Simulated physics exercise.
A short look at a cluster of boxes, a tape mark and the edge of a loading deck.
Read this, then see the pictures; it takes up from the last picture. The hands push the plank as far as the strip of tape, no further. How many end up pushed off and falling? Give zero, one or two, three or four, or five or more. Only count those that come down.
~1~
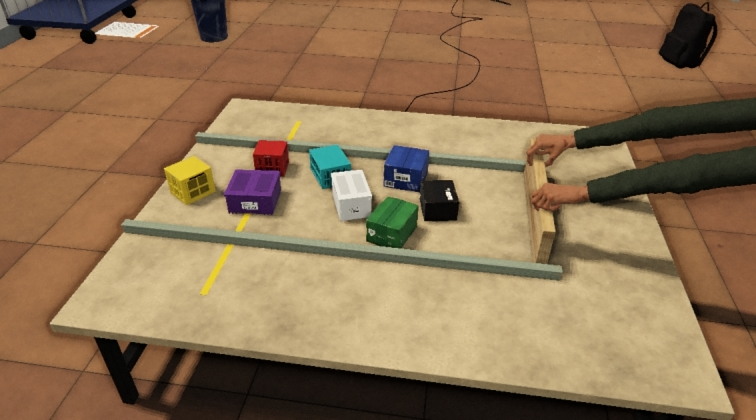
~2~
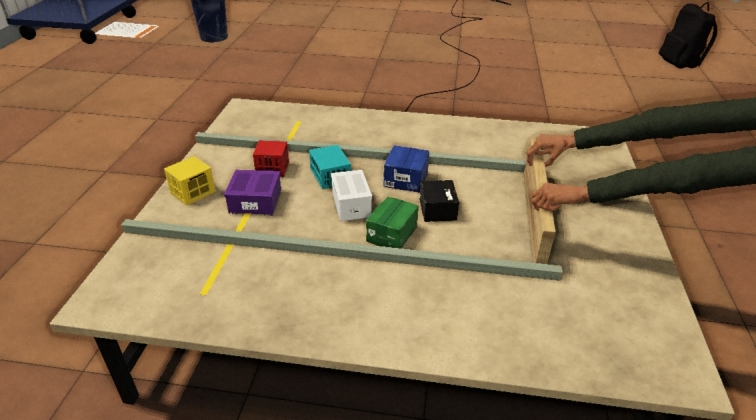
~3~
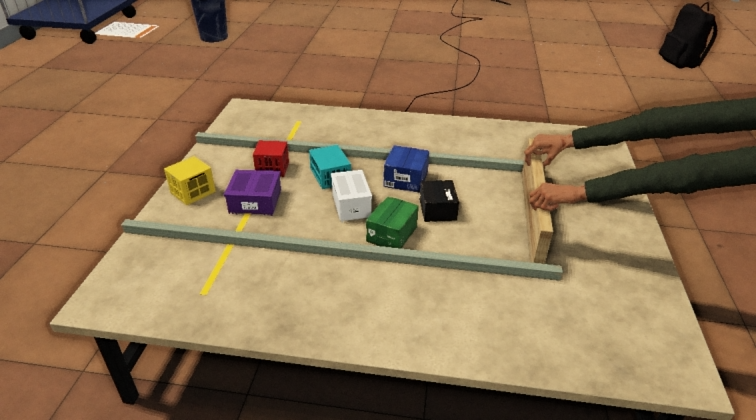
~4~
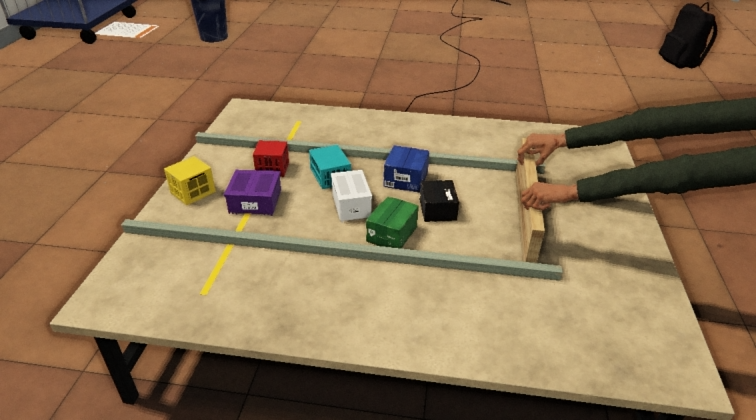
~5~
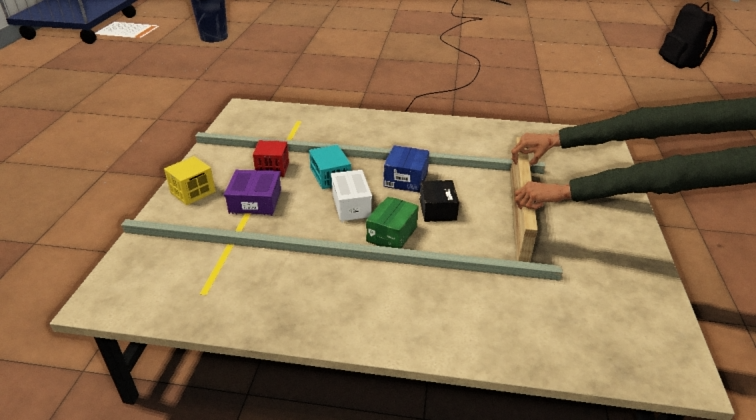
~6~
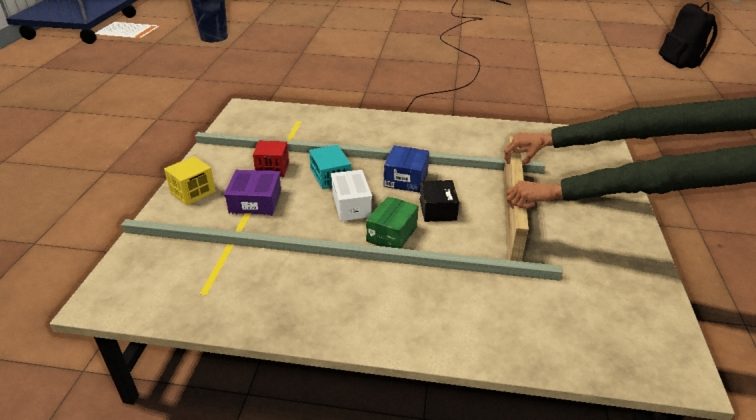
After that push, what drops off the edge is fewer than three, not none.
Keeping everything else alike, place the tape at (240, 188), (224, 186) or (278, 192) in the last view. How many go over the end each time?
In order: 3, 3 and 1.
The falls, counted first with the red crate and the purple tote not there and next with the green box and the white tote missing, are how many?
Count: 0 (first case); 0 (second).
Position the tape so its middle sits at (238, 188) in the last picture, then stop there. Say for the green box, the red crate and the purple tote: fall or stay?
First, the green box is safe; next, the red crate takes the fall; last, the purple tote takes the fall.
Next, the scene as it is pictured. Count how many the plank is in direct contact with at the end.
3 of them.
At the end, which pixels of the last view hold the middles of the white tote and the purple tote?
Listed in order, first is (212, 180) and the other is (172, 183).
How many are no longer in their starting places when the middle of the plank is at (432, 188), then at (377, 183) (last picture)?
Counting first: 1, next 5.
Soon after, none off yet; yellow crate at rest near (190, 180); red crate at rest near (272, 158); purple tote at rest near (254, 192).
By the end, the number that fall off is one or two; fallen, yellow crate.
